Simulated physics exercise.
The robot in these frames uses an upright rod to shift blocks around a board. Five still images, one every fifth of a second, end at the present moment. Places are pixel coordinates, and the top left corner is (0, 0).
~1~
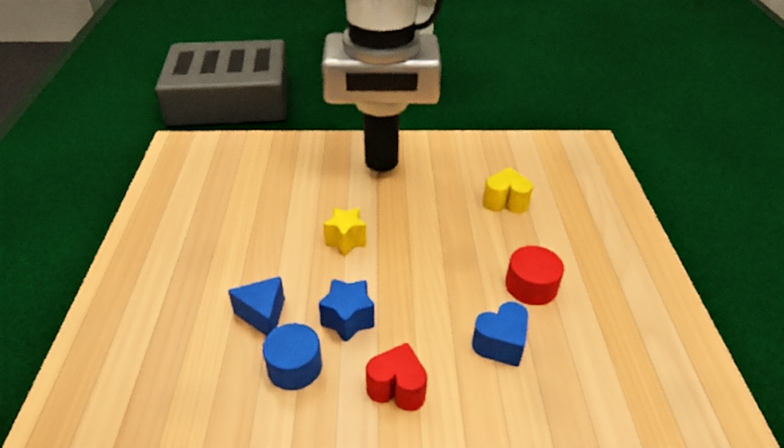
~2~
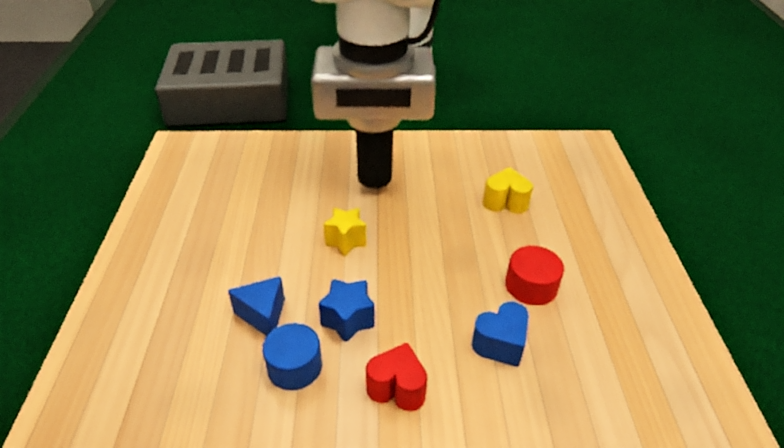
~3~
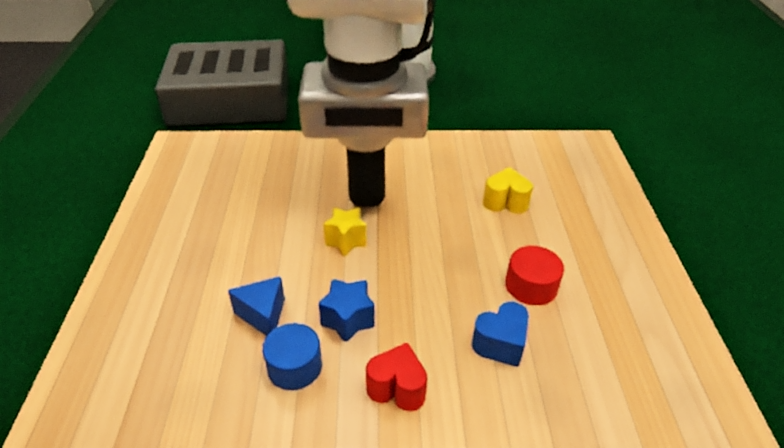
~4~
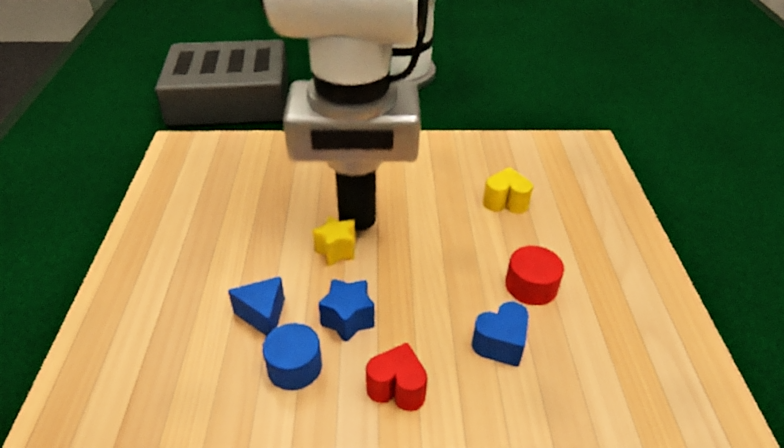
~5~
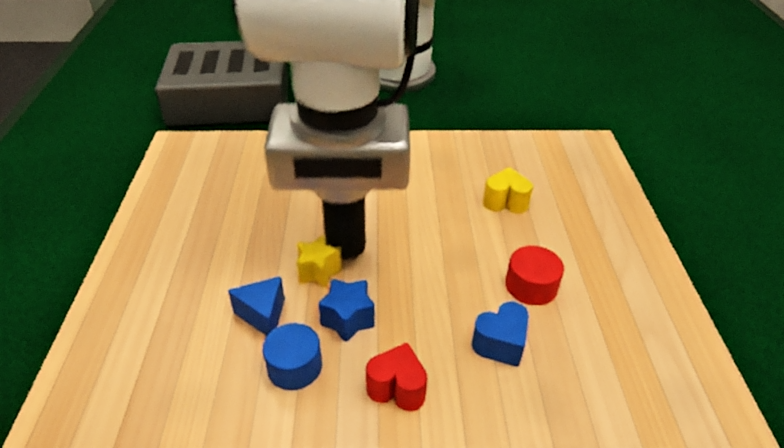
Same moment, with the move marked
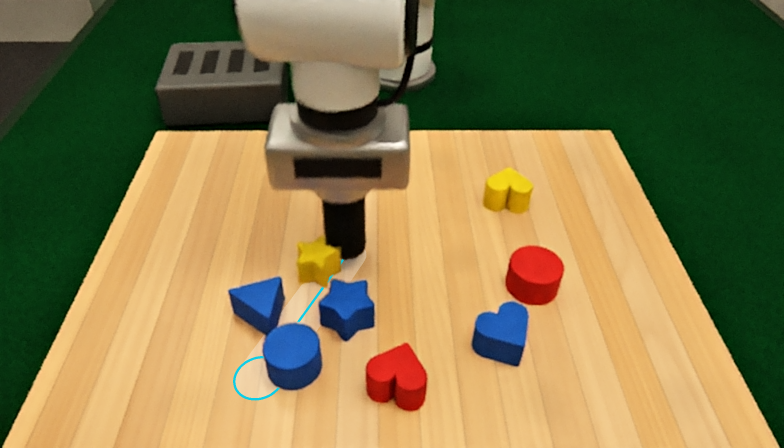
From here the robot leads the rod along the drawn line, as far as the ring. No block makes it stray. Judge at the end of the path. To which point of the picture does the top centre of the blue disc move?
Its top middle is near (284, 393).
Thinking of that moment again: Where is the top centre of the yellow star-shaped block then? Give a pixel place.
In the picture, that point is around (263, 284).
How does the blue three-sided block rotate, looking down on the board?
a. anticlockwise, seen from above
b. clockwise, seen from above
(a)
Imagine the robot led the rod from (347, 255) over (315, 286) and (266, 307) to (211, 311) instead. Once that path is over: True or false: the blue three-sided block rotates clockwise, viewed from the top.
The statement is incorrect.
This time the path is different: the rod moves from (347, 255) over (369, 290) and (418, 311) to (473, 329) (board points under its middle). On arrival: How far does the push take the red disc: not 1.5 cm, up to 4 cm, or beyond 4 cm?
Short, under 1.5 cm.
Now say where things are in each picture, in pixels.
Tip of the rod at (382, 162), middles of tops, blue three-sided block at (259, 294), blue disc at (291, 344), yellow star-shaped block at (345, 218), blue star-shaped block at (347, 296), in the first frame.
Rod at (375, 178), nothing pushed, in the second frame.
Rod at (367, 197), nothing pushed, in the third frame.
Rod at (357, 219), yellow star-shaped block at (335, 229), in the fourth frame.
Rod at (346, 246), blue three-sided block at (259, 294), blue disc at (291, 344), yellow star-shaped block at (316, 250), blue star-shaped block at (347, 296), in the fifth frame.
The line goes from (347, 255) directly to (259, 378).
On the path given first. One third of the way, rod at (320, 281); blue three-sided block at (242, 305), turned 20° anticlockwise; yellow star-shaped block at (280, 276), turned 25° clockwise.
Two thirds of the way, rod at (290, 322); blue three-sided block at (228, 309), turned 45° anticlockwise; blue disc at (289, 352); yellow star-shaped block at (263, 284), turned 80° clockwise; blue star-shaped block at (346, 309), turned 50° anticlockwise.
At the end, rod at (257, 369); blue three-sided block at (224, 311), turned 25° anticlockwise; blue disc at (284, 393); yellow star-shaped block at (263, 284), turned 80° clockwise; blue star-shaped block at (346, 309), turned 50° anticlockwise.
